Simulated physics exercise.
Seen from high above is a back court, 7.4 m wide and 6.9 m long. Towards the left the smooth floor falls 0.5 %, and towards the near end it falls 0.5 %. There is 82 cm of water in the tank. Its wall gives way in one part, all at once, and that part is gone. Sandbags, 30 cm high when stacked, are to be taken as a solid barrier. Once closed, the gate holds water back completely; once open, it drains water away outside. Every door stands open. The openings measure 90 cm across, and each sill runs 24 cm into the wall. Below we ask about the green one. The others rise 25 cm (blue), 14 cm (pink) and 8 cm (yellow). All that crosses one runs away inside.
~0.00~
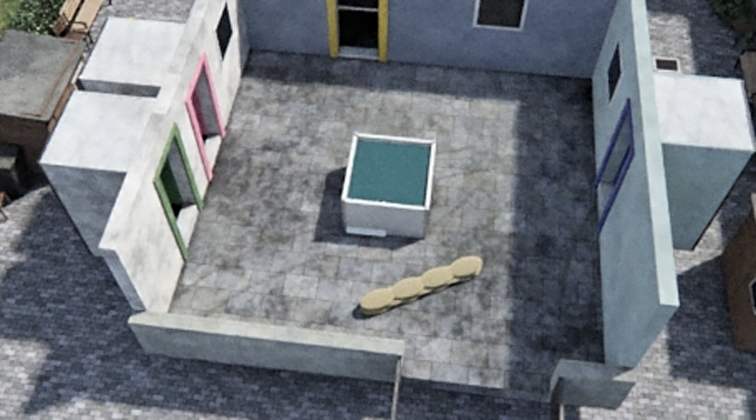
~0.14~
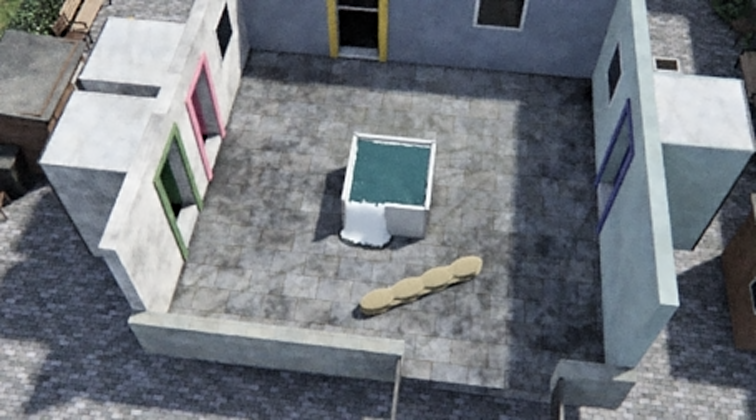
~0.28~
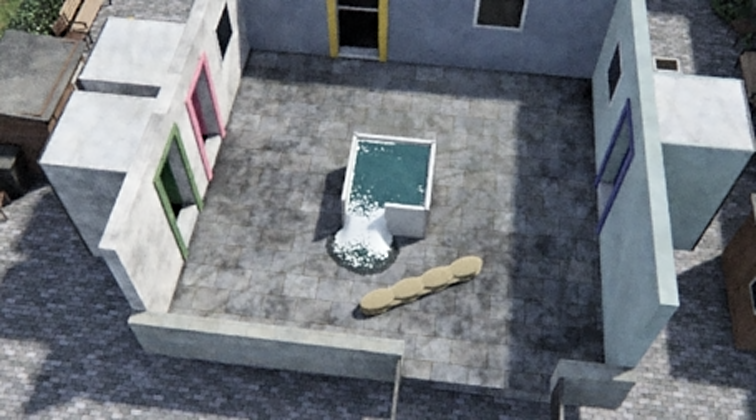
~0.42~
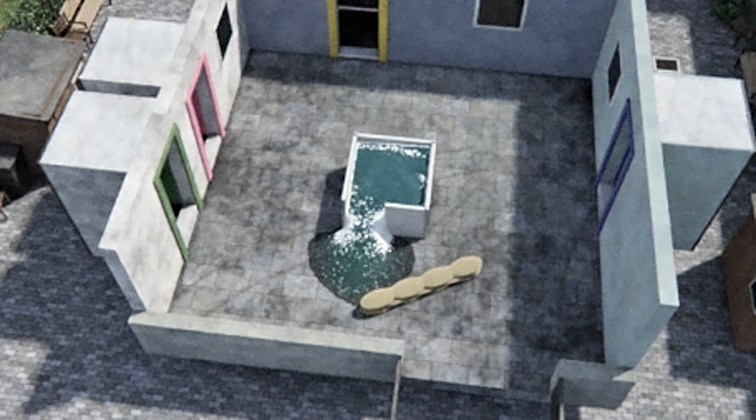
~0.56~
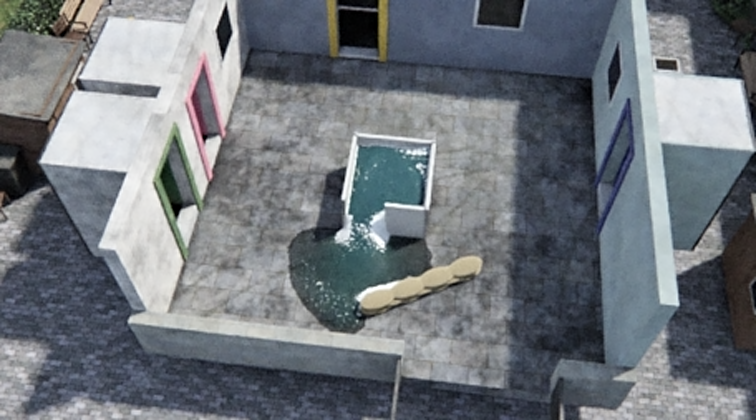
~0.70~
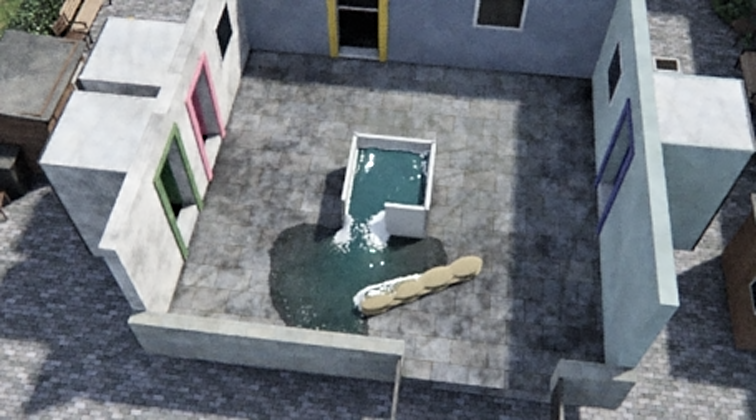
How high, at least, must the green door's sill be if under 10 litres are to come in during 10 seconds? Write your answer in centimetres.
I would say about 6 cm.
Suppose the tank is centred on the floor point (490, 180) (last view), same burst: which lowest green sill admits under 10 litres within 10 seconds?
Roughly 11.0 cm is needed.
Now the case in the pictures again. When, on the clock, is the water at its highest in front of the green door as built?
2.8 s.
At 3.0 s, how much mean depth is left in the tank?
It averages roughly 26 centimetres.
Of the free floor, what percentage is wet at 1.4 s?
I'd estimate about 15 percent.
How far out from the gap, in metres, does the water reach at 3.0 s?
It gets close to 4.0 metres out.
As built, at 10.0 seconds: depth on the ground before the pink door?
Lab note: Depth approx. 3.0 cm.
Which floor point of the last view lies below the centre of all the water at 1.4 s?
I'd say around (364, 244).
After 1.4 s water covers 15 % of the floor, deepest (38 cm) near (309, 352); it has not reached the green door.
After 3.0 s water covers 35 % of the floor, deepest (32 cm) near (161, 334); 9 cm at the green door, 0 litres in over its 26 cm sill.
After 10.0 s water covers 90 % of the floor, deepest (8 cm) near (161, 334); 5 cm at the green door, 0 litres in over its 26 cm sill.
At the green door as built, the water arrived by 2.4 s and peaked near 10 cm at 2.8 s.
With a sill of 5 cm, 19 litres would have come in within the 10 s; with 7 cm, 5 litres. So under 10 litres takes about 6 cm.
